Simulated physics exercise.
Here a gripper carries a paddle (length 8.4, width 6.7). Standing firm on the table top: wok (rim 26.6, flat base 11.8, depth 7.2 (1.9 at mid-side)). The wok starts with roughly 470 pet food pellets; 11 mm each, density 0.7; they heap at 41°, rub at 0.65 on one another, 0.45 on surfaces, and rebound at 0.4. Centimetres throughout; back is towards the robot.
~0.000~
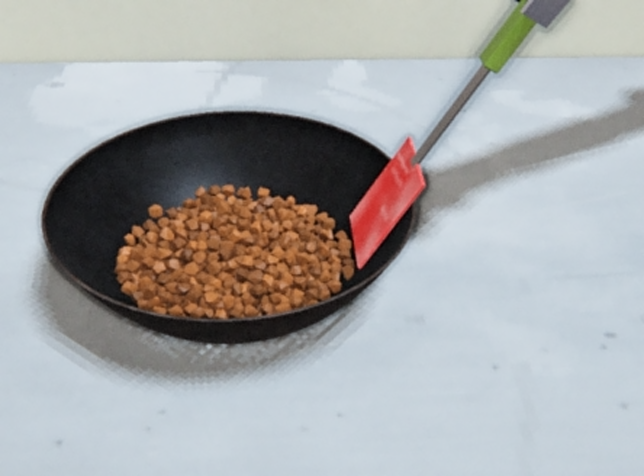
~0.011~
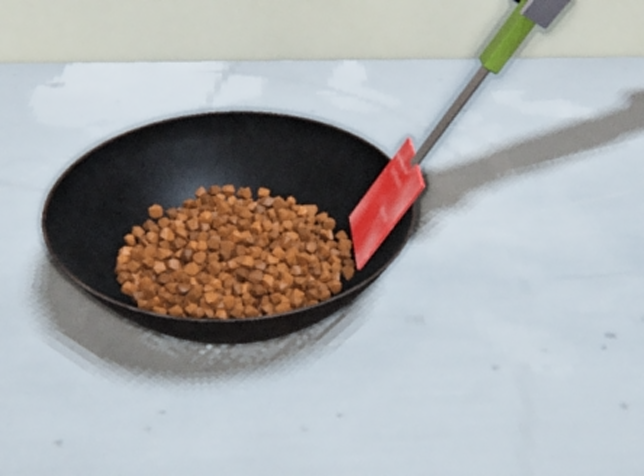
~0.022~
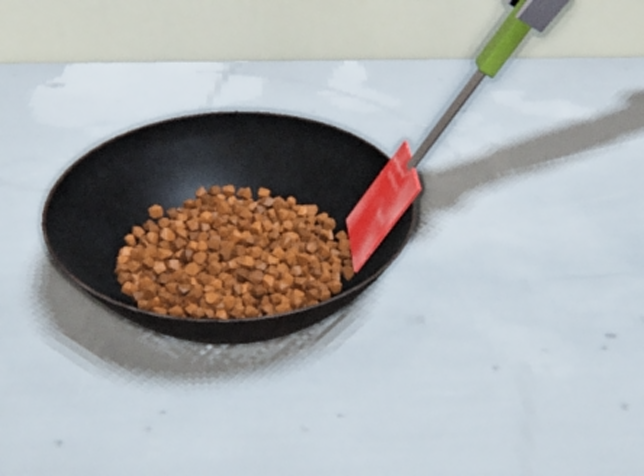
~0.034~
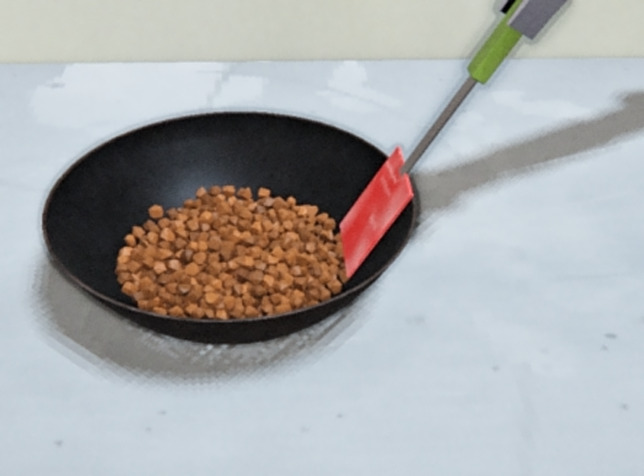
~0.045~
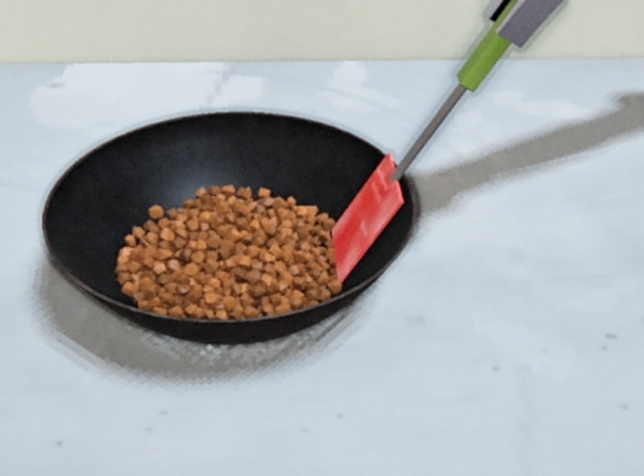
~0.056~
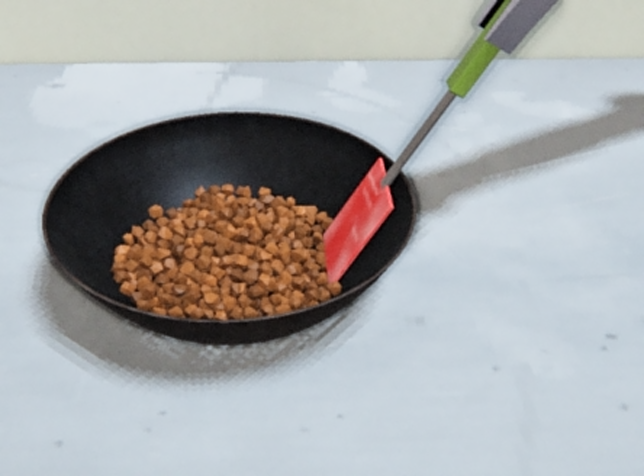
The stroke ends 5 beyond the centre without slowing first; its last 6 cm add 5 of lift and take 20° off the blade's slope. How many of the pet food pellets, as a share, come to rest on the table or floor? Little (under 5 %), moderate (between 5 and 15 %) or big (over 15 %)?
A little share, under 5 %, ends on the table or floor.
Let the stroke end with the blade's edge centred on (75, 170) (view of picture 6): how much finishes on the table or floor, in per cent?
Some 35 per cent.
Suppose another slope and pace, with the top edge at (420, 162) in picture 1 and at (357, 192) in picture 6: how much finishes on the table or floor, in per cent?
Some 10 per cent.
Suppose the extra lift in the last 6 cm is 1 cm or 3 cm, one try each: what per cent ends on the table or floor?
About 0 and 0 per cent.
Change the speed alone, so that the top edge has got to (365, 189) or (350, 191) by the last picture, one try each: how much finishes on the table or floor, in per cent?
About 10 and 10 per cent.
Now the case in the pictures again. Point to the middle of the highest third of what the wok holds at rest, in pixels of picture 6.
Near (127, 236).
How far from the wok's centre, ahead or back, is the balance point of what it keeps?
Some 4.0 cm ahead.
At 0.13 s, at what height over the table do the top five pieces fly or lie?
Some 5 cm.
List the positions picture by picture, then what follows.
In the first picture, paddle top edge at (417, 160), sloping 60°; upper third of the load around (233, 252), from x 120 to 350, top at y 190; 473 in the wok.
In the second picture, paddle top edge at (416, 161), sloping 60°; upper third of the load around (234, 252), from x 120 to 350, top at y 190.
In the third picture, paddle top edge at (413, 164), sloping 60°; upper third of the load around (234, 252), from x 120 to 350, top at y 190.
In the fourth picture, paddle top edge at (405, 170), sloping 60°; upper third of the load around (231, 253), from x 120 to 345, top at y 190.
In the fifth picture, paddle top edge at (396, 176), sloping 60°; upper third of the load around (236, 251), from x 120 to 335, top at y 190.
In the sixth picture, paddle top edge at (386, 182), sloping 60°; upper third of the load around (229, 250), from x 120 to 335, top at y 190; 473 in the wok.
By 0.13 s, sloping 60°, highest piece 6 above the table; 473 in the wok.
By 0.20 s, sloping 51°, highest piece 8 above the table; 473 in the wok.
By 0.44 s, sloping 40°, highest piece 7 above the table; 471 in the wok, 1 on the table or floor, 1 on the blade or in flight.
By 1.49 s, sloping 40°, highest piece 7 above the table; 471 in the wok, 2 on the table or floor.
Final count, 471 in the wok, 2 on the table or floor. That is 0 % on the table or floor.
